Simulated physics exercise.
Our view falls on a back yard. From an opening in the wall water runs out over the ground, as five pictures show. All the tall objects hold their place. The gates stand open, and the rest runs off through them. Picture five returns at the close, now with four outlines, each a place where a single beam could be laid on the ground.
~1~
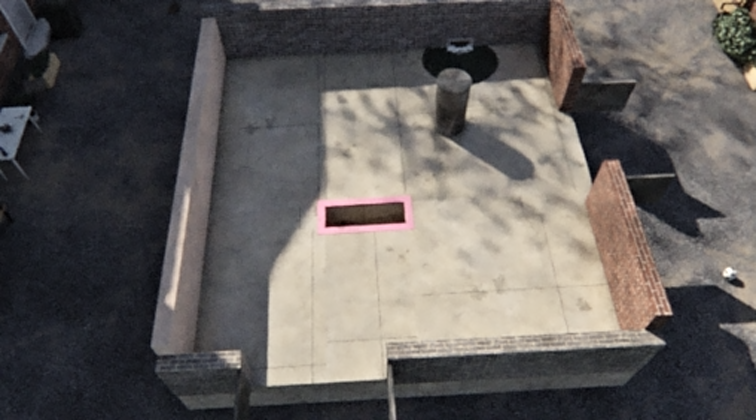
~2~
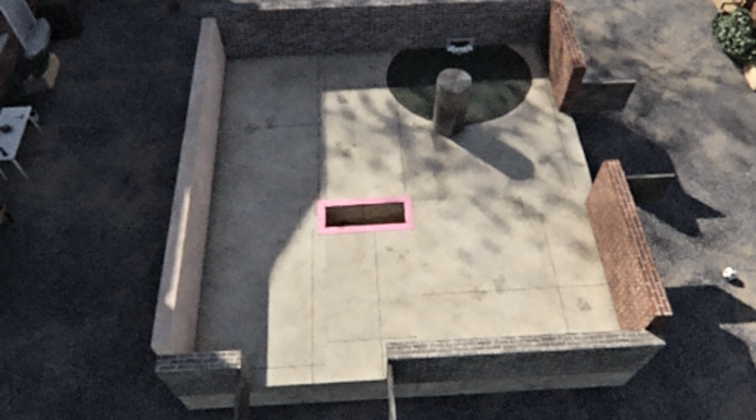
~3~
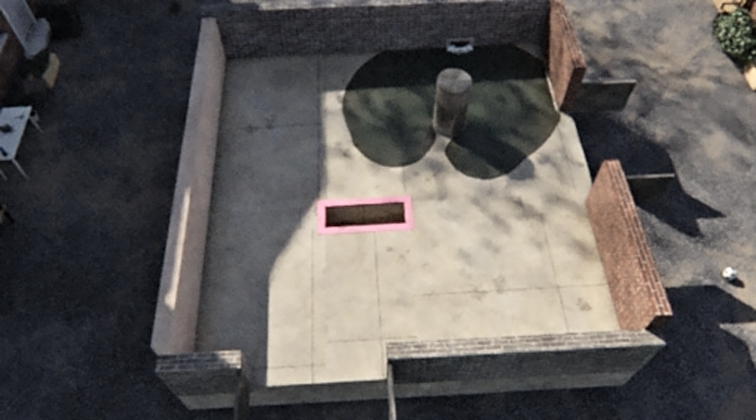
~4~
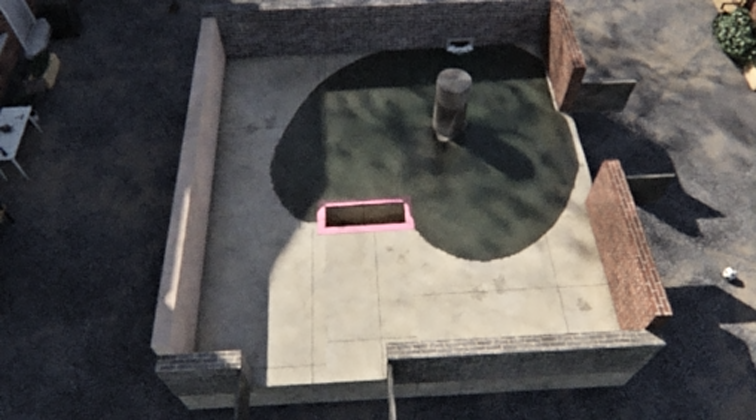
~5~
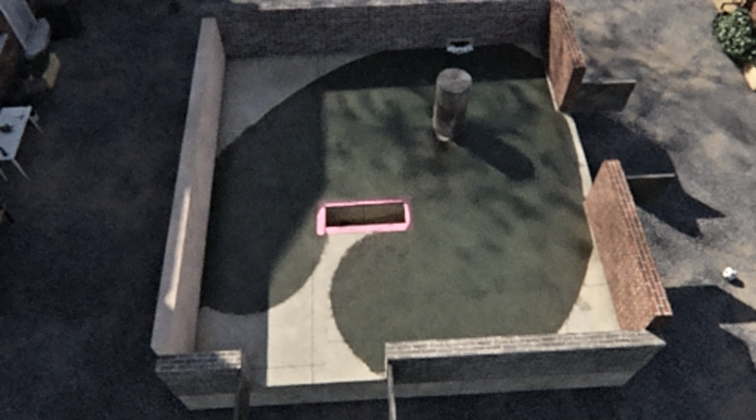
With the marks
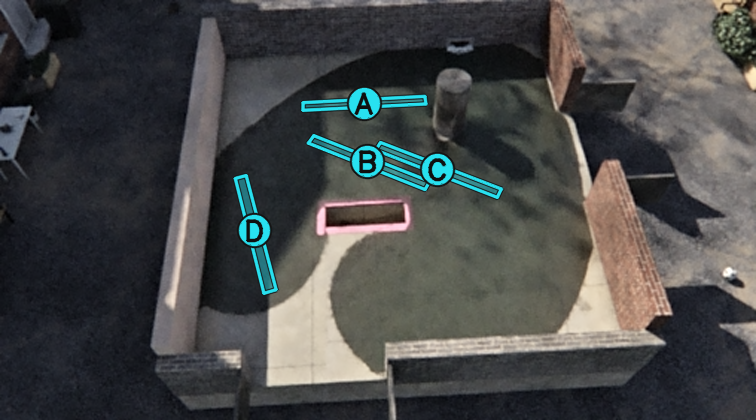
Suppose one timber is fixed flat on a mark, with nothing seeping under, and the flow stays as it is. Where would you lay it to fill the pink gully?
Use position D.
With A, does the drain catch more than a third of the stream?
No, it does not.
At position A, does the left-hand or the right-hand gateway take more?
The left one.
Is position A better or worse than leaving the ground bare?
Position A is worse.
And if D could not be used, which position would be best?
A it is.
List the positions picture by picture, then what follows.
The first picture shows outfall at (460, 43); pink gully at (365, 215); open gate at (319, 368); open gate at (571, 155); 3 % of the ground under water, visible out to (472, 80); pink gully still dry.
In the second picture, 11 % of the ground under water, visible out to (500, 115); pink gully still dry.
In the third picture, 24 % of the ground under water, visible out to (392, 163); pink gully still dry.
In the fourth picture, 45 % of the ground under water, visible out to (289, 202); pink gully taking water.
In the fifth picture, 73 % of the ground under water, visible out to (219, 303); pink gully taking water.
In cyan, A from (303, 106) to (425, 100); B from (311, 139) to (427, 185); C from (378, 146) to (499, 193); D from (240, 176) to (270, 291).
With A, about 18 % of the stream goes into the pink gully, about 82 % out by the gates.
With B, about 2 % of the stream goes into the pink gully, about 97 % out by the gates.
With C, about 4 % of the stream goes into the pink gully, about 96 % out by the gates.
With D, about 24 % of the stream goes into the pink gully, about 75 % out by the gates.
